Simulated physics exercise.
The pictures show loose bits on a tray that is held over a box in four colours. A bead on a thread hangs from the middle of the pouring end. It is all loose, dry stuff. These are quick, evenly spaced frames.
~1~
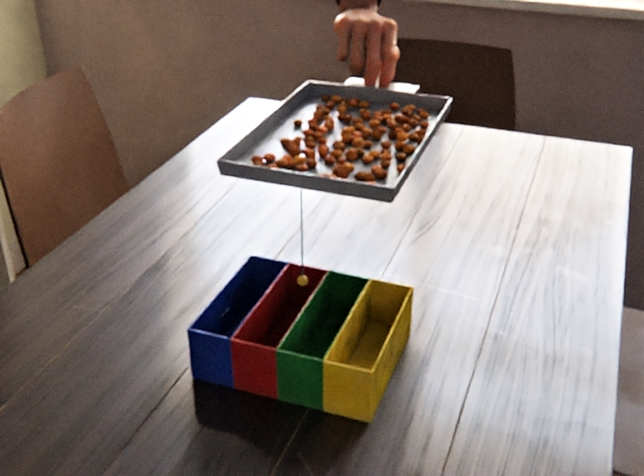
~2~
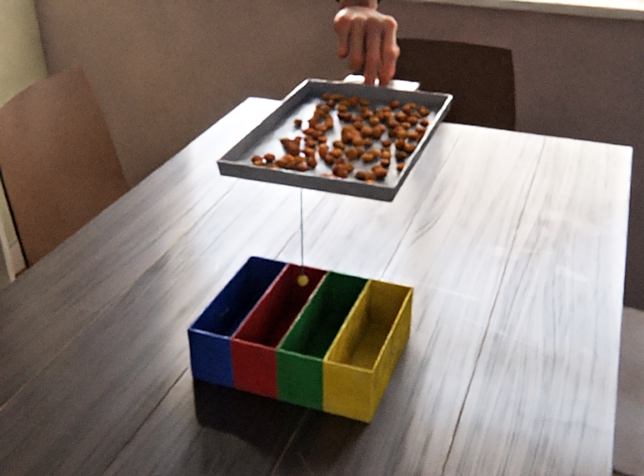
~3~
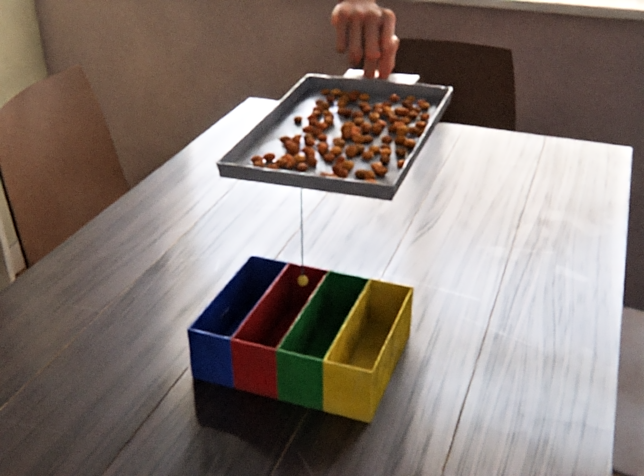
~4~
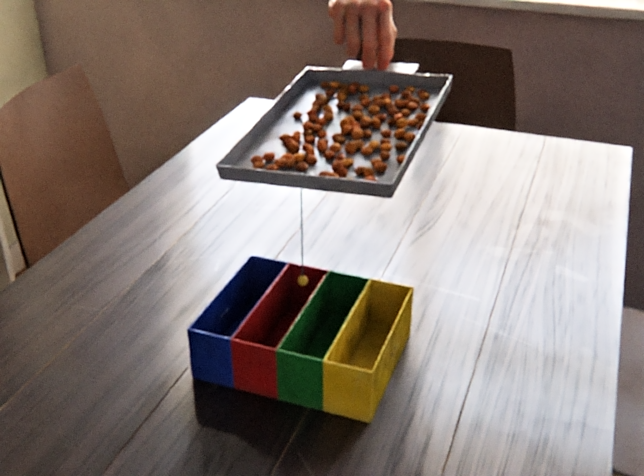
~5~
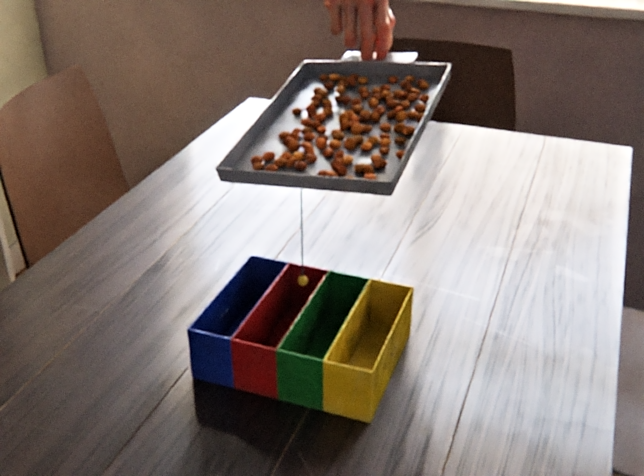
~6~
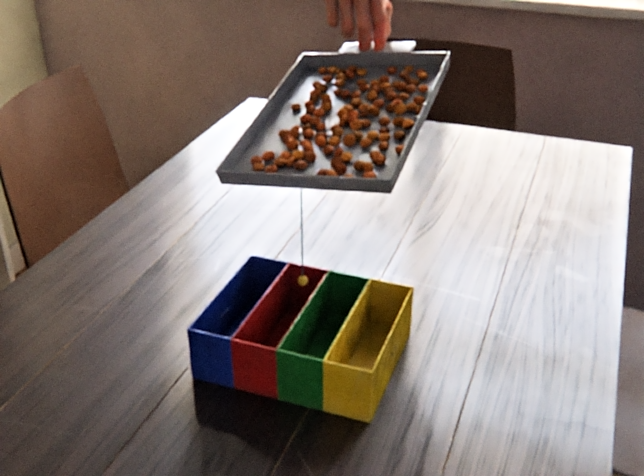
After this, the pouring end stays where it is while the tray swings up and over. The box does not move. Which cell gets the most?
It favours the blue compartment.
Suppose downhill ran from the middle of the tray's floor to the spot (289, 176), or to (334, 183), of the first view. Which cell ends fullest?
At the first place the blue one, at the second the yellow one.
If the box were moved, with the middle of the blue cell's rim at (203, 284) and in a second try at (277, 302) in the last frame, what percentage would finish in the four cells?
Near 100 % and 0 %.
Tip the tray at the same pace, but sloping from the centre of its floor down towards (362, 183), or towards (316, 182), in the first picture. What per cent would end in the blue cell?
In turn 0 and 20 in a hundred.
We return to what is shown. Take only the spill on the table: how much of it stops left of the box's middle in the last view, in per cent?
About 100 per cent.
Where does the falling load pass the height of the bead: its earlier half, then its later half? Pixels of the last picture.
At about (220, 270), then at (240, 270).
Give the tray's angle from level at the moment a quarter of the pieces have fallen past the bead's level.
Roughly 80°.
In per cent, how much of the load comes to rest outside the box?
About 40 per cent.
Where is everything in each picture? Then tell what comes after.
In the first frame, corners of the pouring end (219, 159) and (392, 187), level; middle of the load (356, 135), bits of cat kibble; bead on its thread (303, 281); blue cell (211, 354); red cell (255, 364); green cell (300, 375); yellow cell (347, 387).
In the second frame, corners of the pouring end (219, 160) and (392, 186), level; middle of the load (356, 134).
In the third frame, corners of the pouring end (218, 162) and (391, 185), tipped barely, lowest at the left corner; middle of the load (356, 131).
In the fourth frame, corners of the pouring end (218, 164) and (391, 182), tipped a little, lowest at the left corner; middle of the load (356, 125).
In the fifth frame, corners of the pouring end (218, 167) and (390, 180), tipped a little, lowest at the left corner; middle of the load (355, 119).
In the sixth frame, corners of the pouring end (217, 170) and (388, 178), tipped a little, lowest at the left corner; middle of the load (353, 114); blue cell (211, 354); red cell (255, 364); green cell (300, 375); yellow cell (347, 387).
Just after the last frame, tray tipped steeply; almost all on the tray; just a few falling or outside the box.
A moment on, tray tipped right over; roughly half on the tray; roughly a quarter in the blue cell; just a few in the green cell; roughly a third falling or outside the box.
Further on, tray tipped past a quarter turn; roughly half in the blue cell; just a few in the green cell; roughly half falling or outside the box.
When it is over, tray tipped past a quarter turn; roughly half in the blue cell; just a few in the green cell; not one in the yellow cell; not one in the red cell; roughly half outside the box.
